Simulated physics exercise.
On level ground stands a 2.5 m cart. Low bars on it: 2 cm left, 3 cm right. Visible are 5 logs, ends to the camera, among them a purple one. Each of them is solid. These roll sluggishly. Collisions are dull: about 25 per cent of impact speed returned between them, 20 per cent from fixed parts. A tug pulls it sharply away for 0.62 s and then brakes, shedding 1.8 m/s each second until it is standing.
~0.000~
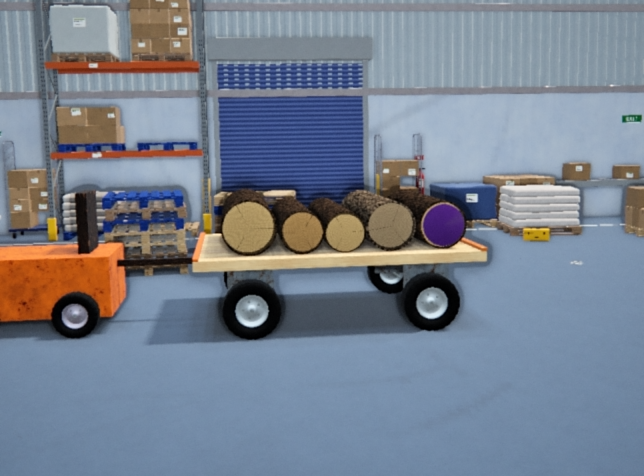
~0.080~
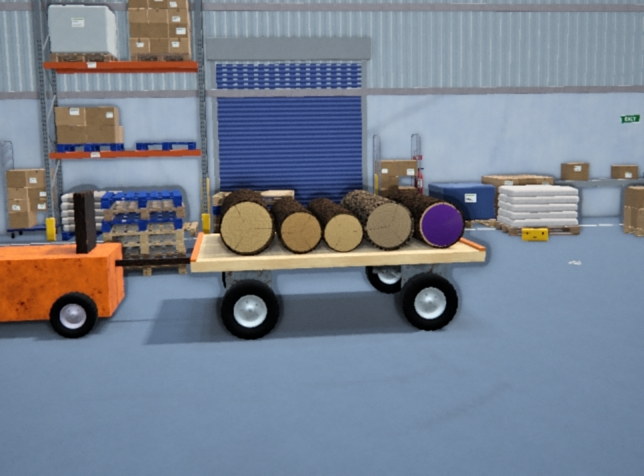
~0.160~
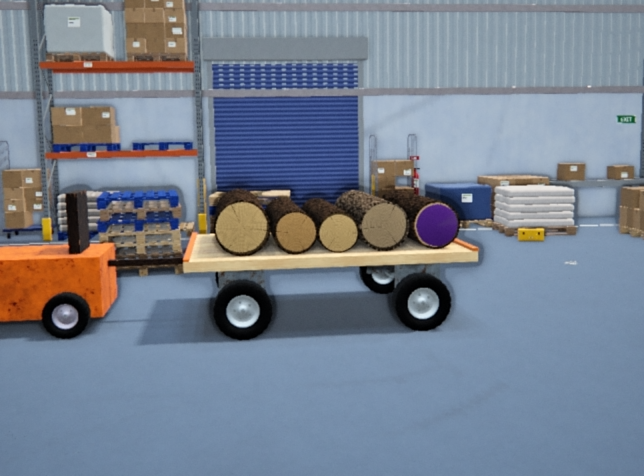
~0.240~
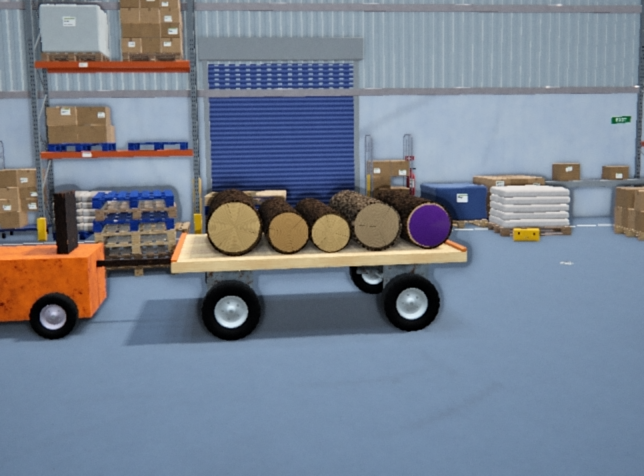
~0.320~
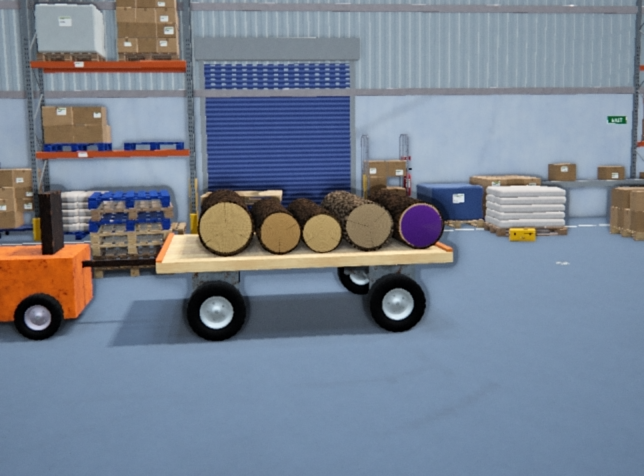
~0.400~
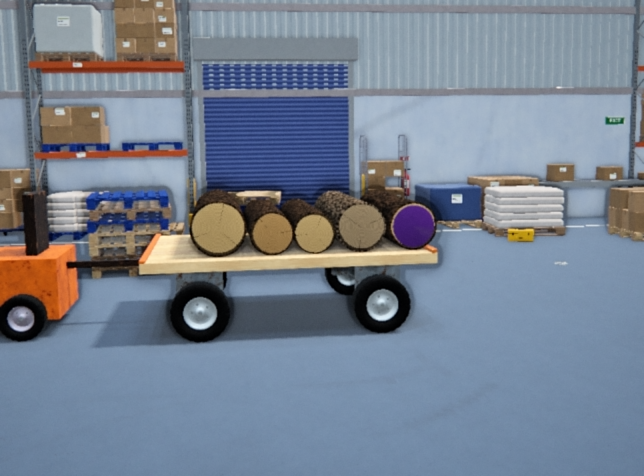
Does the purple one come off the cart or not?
My guess is it ends up off the cart.
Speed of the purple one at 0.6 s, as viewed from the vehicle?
Close to 1.5 m/s at that moment.
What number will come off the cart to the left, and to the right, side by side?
Left-hand count: 0; right-hand count: 2.
By 0.6 s, purple is over the right bar and falling; 1 gone from the cart.
By 0.7 s, purple is over the right bar and falling; 1 gone from the cart.
By 0.8 s, purple is over the right bar and falling; 1 gone from the cart.
By 0.9 s, purple is over the right bar and falling; 1 gone from the cart.
Finally (3.9 s), purple is over the right bar and down; 2 gone from the cart.
